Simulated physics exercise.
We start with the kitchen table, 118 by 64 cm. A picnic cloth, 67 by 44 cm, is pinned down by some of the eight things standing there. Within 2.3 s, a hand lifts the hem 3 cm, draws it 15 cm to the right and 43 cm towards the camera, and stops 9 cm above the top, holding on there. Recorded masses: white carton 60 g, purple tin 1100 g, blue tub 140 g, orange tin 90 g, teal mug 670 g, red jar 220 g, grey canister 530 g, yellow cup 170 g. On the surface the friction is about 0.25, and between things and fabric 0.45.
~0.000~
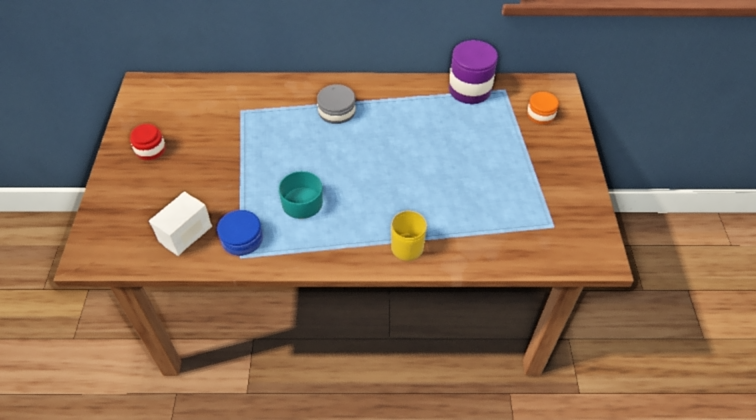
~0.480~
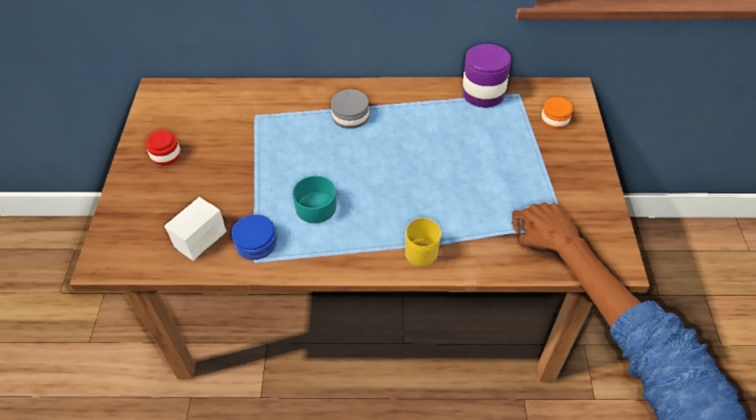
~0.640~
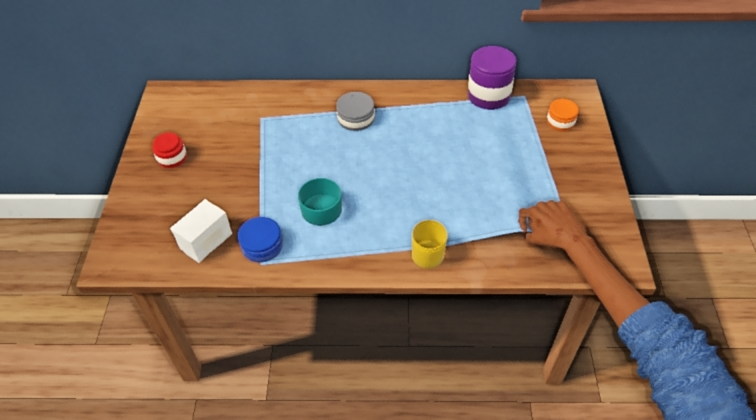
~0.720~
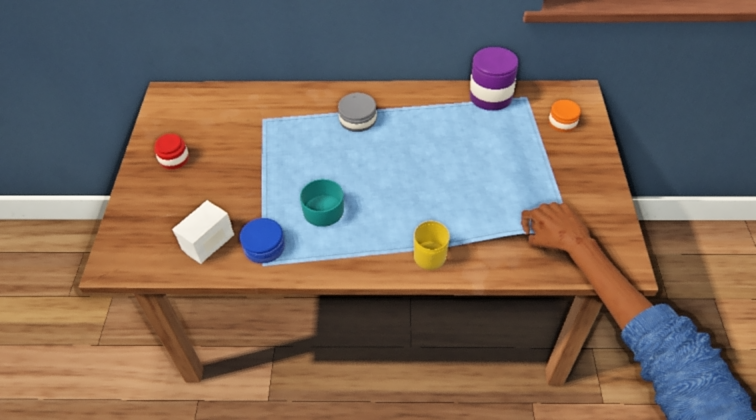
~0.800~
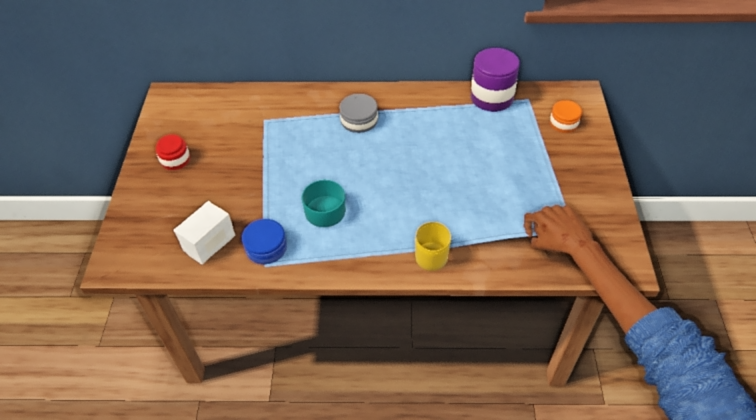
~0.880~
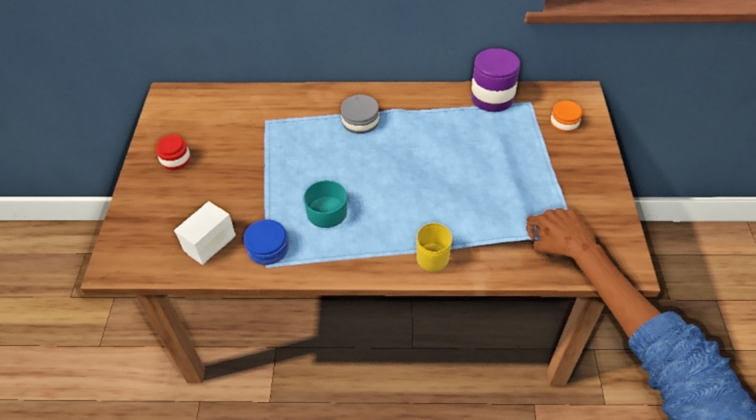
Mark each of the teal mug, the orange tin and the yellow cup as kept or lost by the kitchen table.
Teal mug: Lost; orange tin: Kept; yellow cup: Lost.
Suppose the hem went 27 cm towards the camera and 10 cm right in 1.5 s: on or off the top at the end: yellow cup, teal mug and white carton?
So the yellow cup comes down, the teal mug does not fall, and the white carton does not fall.
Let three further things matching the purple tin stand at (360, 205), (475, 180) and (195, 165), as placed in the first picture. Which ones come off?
In order: Comes off; comes off; holds on.
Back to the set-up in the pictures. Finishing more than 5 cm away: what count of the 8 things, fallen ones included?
Tally: 4.
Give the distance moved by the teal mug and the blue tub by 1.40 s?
Approx. shift - teal mug: 8 cm; blue tub: 6 cm.
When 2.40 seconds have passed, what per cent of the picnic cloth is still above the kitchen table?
Near 50 in a hundred.
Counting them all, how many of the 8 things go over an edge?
Counted result: 3.
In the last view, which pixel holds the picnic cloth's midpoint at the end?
Midpoint, last view: Approx. (542, 298).
After 1.4 s, 100 % of the picnic cloth is still over the top; yellow cup 8 cm off its start, teal mug 8 cm off its start, grey canister 11 cm off its start.
After 1.9 s, 80 % of the picnic cloth is still over the top; yellow cup over the edge, teal mug 19 cm off its start, grey canister 27 cm off its start.
After 2.4 s, 50 % of the picnic cloth is still over the top; teal mug 32 cm off its start at (441, 274), yellow cup over the edge, grey canister 41 cm off its start at (490, 195).
After 2.9 s, 35 % of the picnic cloth is still over the top; teal mug over the edge, yellow cup over the edge, grey canister 47 cm off its start.
After 4.5 s, 35 % of the picnic cloth is still over the top; teal mug over the edge, yellow cup over the edge, orange tin 0 cm off its start at (569, 110), grey canister 47 cm off its start at (508, 216).
